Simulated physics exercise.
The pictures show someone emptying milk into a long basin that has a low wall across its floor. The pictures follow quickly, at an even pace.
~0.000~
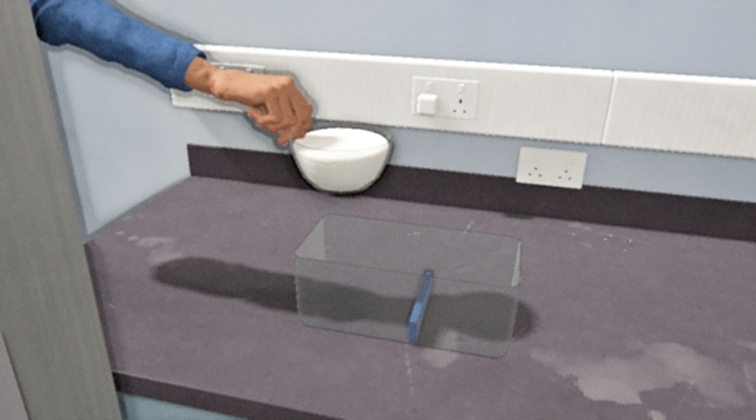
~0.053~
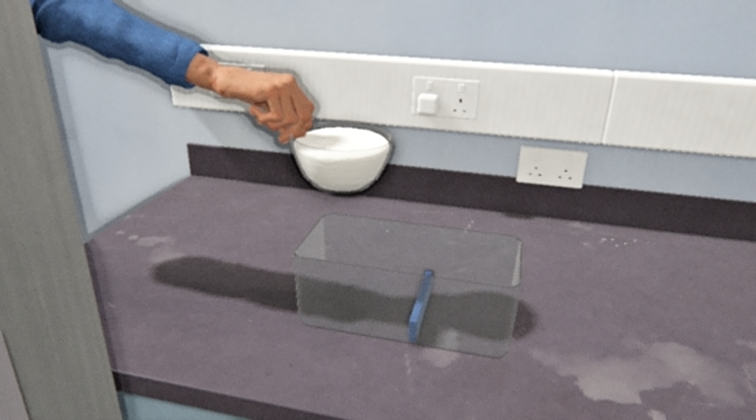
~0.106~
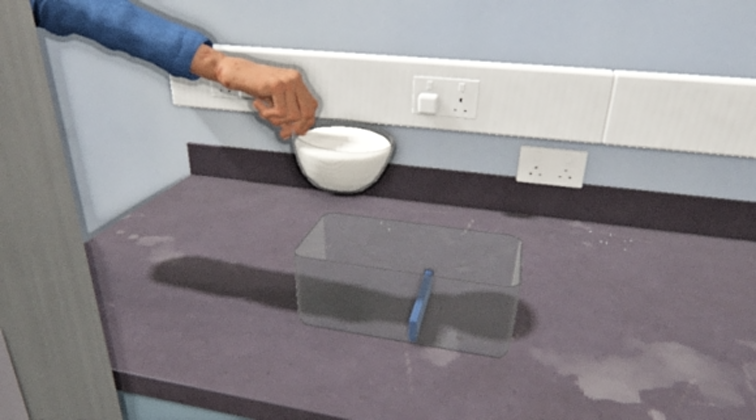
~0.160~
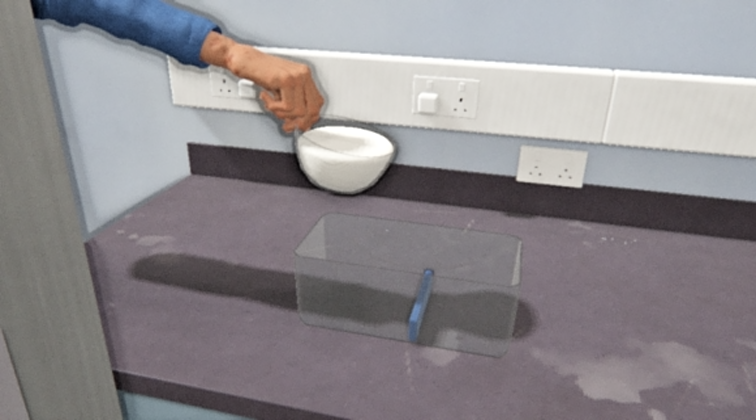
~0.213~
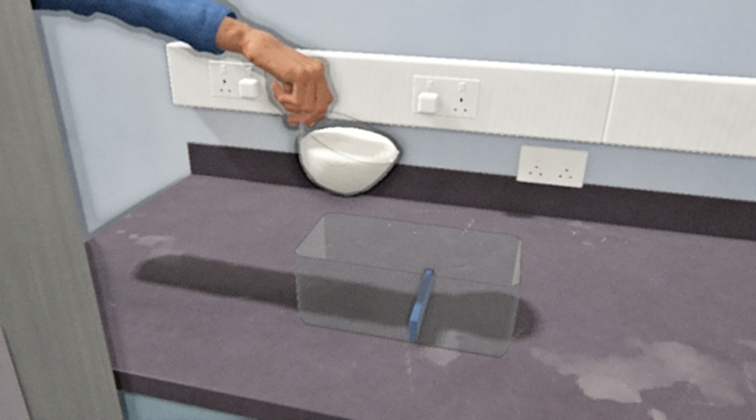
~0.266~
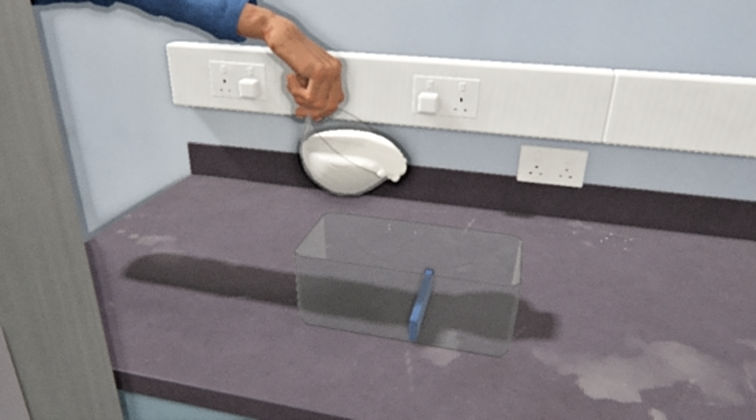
On a dark, stained countertop, a hand from the left held a white bowl of milk behind a clear basin with a low blue wall, then tilted it rightward until milk reached over its edge.
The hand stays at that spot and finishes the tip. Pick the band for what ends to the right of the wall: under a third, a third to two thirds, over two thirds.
It comes to from a third to two thirds.
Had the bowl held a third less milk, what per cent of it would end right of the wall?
About 30 per cent.
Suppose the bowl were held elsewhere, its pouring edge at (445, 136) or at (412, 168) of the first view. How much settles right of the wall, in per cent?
The first gives 80 %, the second 65 %.
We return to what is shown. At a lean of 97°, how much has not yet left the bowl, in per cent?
Some 15 per cent.
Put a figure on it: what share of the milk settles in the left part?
Close to 50 per cent.
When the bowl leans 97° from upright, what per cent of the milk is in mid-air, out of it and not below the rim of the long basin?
Some 35 per cent.
A moment on, the bowl is tipped on its side and 15 per cent is still to pour, 16 is left of the wall and 36 right of it.
Next, the bowl is tipped right over and 0 per cent is still to pour, 49 is left of the wall and 48 right of it.
Then the bowl is tipped right over and 0 per cent is still to pour, 50 is left of the wall and 48 right of it.
Later the bowl is tipped right over and 0 per cent is still to pour, 50 is left of the wall and 48 right of it.
In the end 50 per cent lies left of the wall, 48 right of it and 2 outside.
